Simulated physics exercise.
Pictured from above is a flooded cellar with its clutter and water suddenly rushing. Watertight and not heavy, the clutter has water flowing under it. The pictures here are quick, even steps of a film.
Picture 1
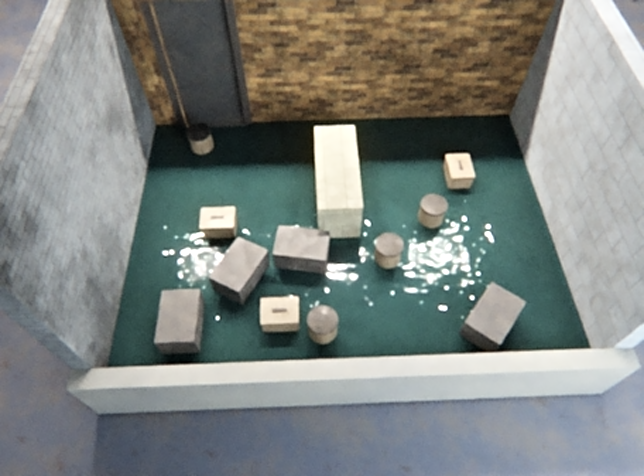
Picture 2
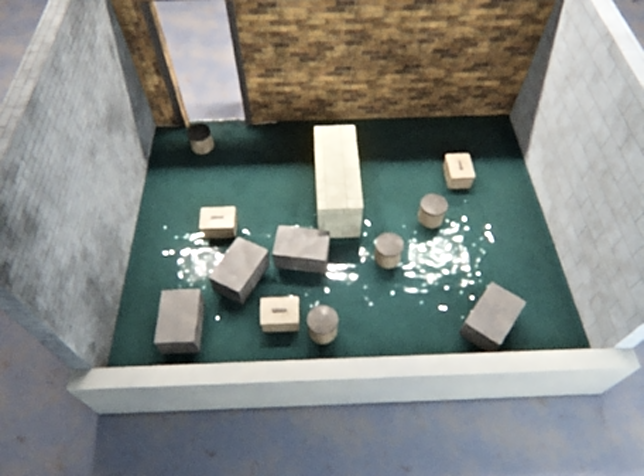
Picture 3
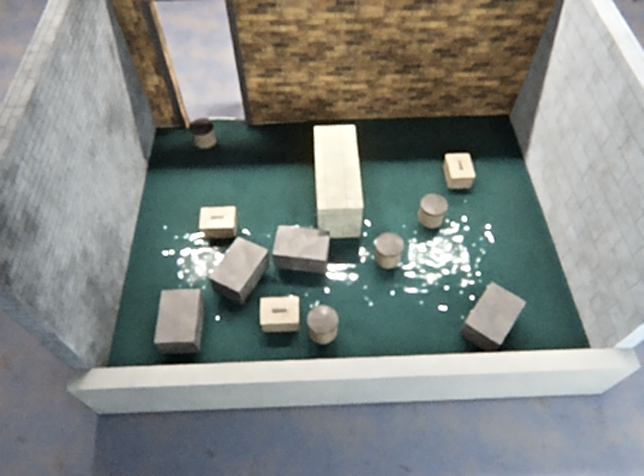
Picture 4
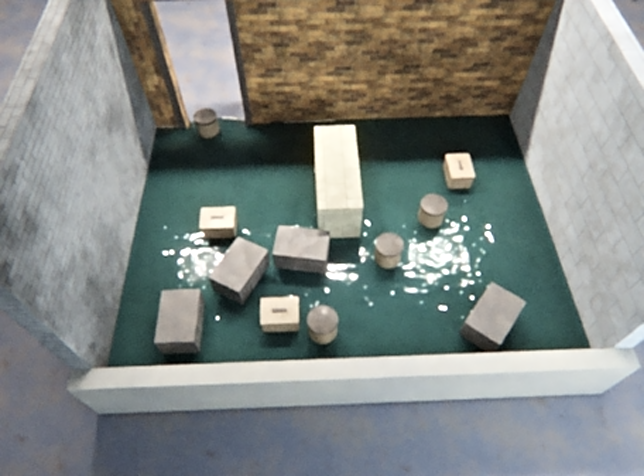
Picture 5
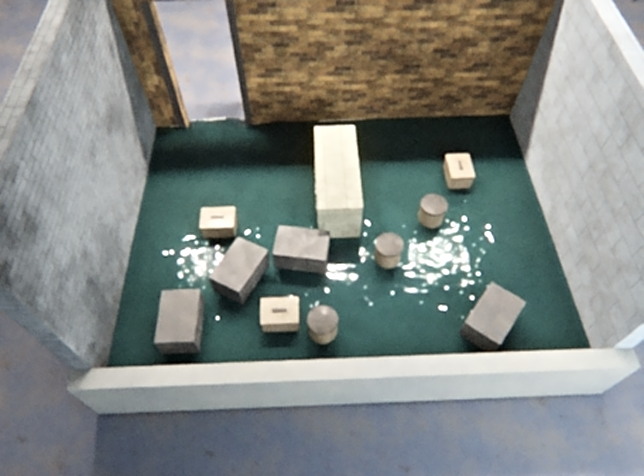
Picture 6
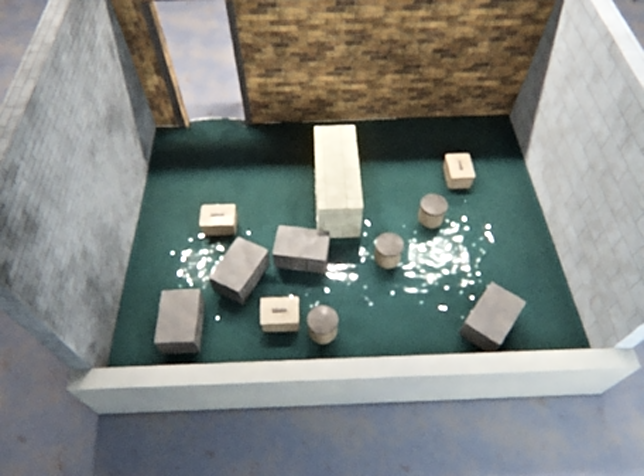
To begin with, blocks and round tubs sit scattered over dark green water in a walled cellar, with a grey door closed at the back left. The door panel disappears, leaving an opening, and the small dark-topped tub beside it drifts back through and out of sight, while the rest barely move.
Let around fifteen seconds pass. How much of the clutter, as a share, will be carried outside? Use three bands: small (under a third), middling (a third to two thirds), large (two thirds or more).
Small.
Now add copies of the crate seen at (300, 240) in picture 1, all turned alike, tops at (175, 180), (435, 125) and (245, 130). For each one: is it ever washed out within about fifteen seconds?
As listed: Out, left behind, through.
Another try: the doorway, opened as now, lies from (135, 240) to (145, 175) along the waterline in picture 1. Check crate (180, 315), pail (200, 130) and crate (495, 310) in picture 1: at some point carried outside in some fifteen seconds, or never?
Lab log - 1: Escaped; 2: Escaped; 3: Retained.
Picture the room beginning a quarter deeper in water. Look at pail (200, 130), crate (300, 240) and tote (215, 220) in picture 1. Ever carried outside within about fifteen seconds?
Respectively: Exited / remained / exited.
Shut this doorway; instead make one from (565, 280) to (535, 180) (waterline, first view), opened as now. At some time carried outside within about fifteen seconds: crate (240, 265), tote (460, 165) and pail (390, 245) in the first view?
Note - 1: Retained; 2: Escaped; 3: Escaped.
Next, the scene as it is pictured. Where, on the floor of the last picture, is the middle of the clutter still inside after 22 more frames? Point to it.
Roughly (307, 250).
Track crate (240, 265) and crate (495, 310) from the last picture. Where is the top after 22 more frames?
(199, 186) and (464, 316), approximately.
A moment on, 1 of 11 are out; 10 afloat.
Next, 1 of 11 are out; 10 afloat.
Later, 2 of 11 are out; 9 afloat.
In the end, 2 of 11 are out; 9 afloat.
